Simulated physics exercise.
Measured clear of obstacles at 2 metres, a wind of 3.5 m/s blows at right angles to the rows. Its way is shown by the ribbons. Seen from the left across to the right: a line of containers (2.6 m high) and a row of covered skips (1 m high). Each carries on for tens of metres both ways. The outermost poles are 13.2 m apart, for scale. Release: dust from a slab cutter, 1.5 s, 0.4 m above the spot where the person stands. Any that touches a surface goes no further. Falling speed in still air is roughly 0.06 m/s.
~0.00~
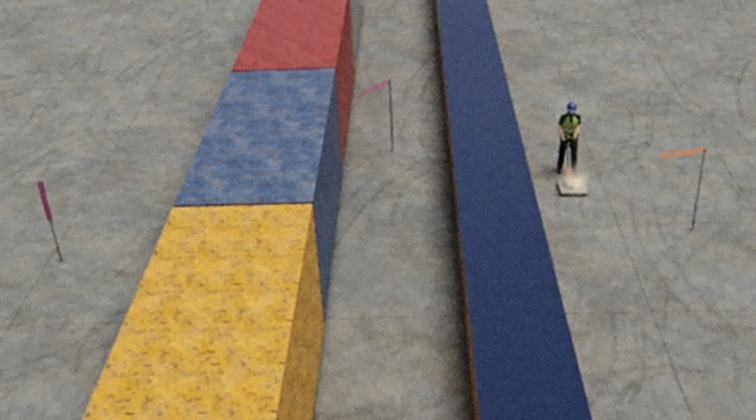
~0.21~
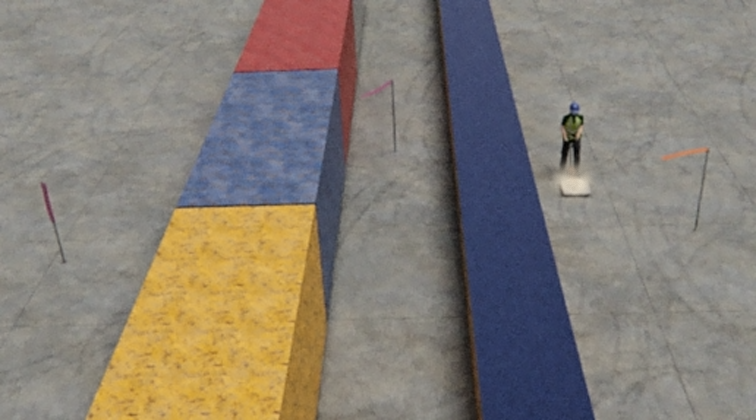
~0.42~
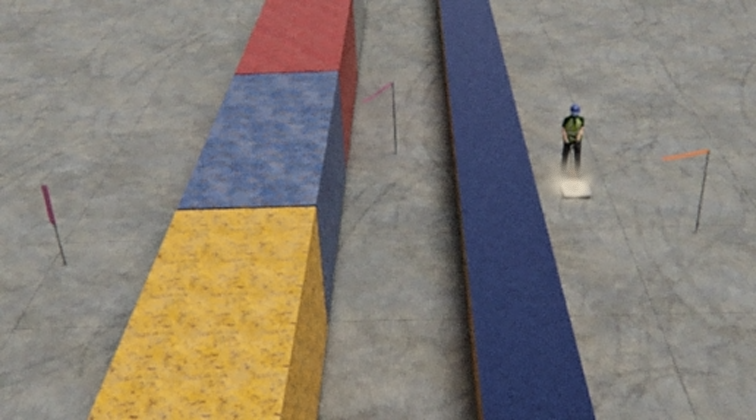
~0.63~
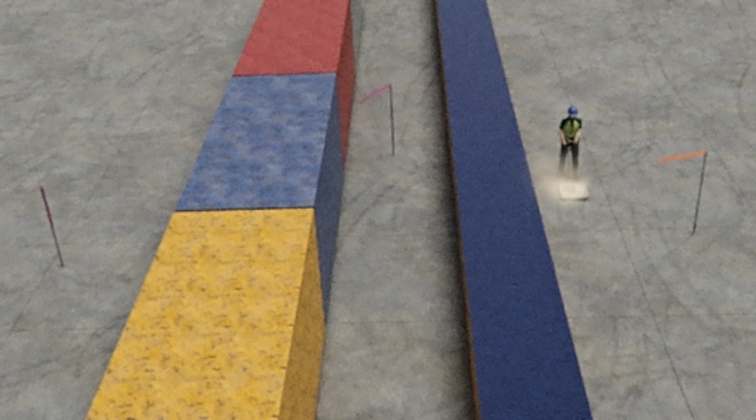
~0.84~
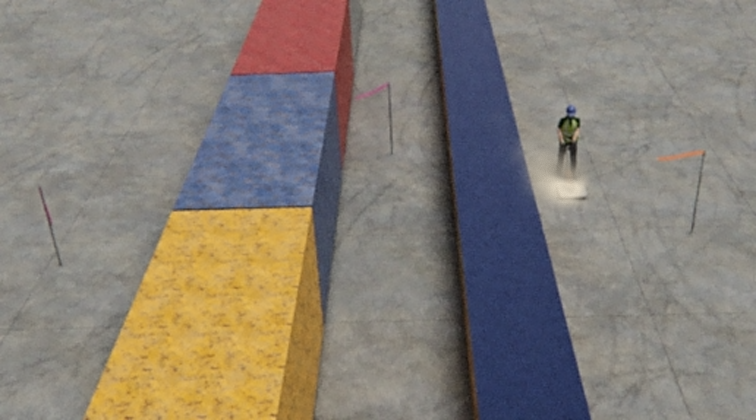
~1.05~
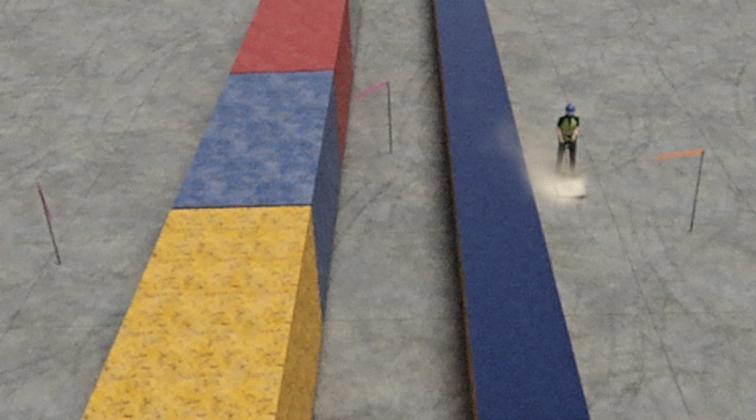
In the video, a worker in a blue helmet stands right of a long dark-blue row and stacked-colour containers, cutting a slab as pale dust rises and spreads slightly leftward toward the row, while ribbons on poles stir slightly.
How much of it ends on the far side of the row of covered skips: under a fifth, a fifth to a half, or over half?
Honestly, I'd say the lion's share blows across.
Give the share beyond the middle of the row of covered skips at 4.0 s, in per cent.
55 per cent or so.
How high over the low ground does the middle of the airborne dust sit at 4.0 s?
Middle height: Approx. 2.2 m.
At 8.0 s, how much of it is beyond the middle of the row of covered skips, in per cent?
Estimate: Roughly 70 per cent.
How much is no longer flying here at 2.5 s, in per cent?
It comes to around 10 per cent.
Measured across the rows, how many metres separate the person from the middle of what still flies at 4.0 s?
Roughly 4.0 metres.
After 2.5 s, 11 % is no longer flying here, and 29 % is beyond the row of covered skips; the middle of what still flies is 1.1 m above the low ground, near (526, 155).
After 4.0 s, 25 % is no longer flying here, and 57 % is beyond the row of covered skips; the middle of what still flies is 2.1 m above the low ground, near (391, 115).
After 8.0 s, 41 % is no longer flying here, and 68 % is beyond the row of covered skips.
After 20.0 s, 85 % is no longer flying here, and 68 % is beyond the row of covered skips.
After 45.0 s, 99 % is no longer flying here, and 68 % is beyond the row of covered skips.
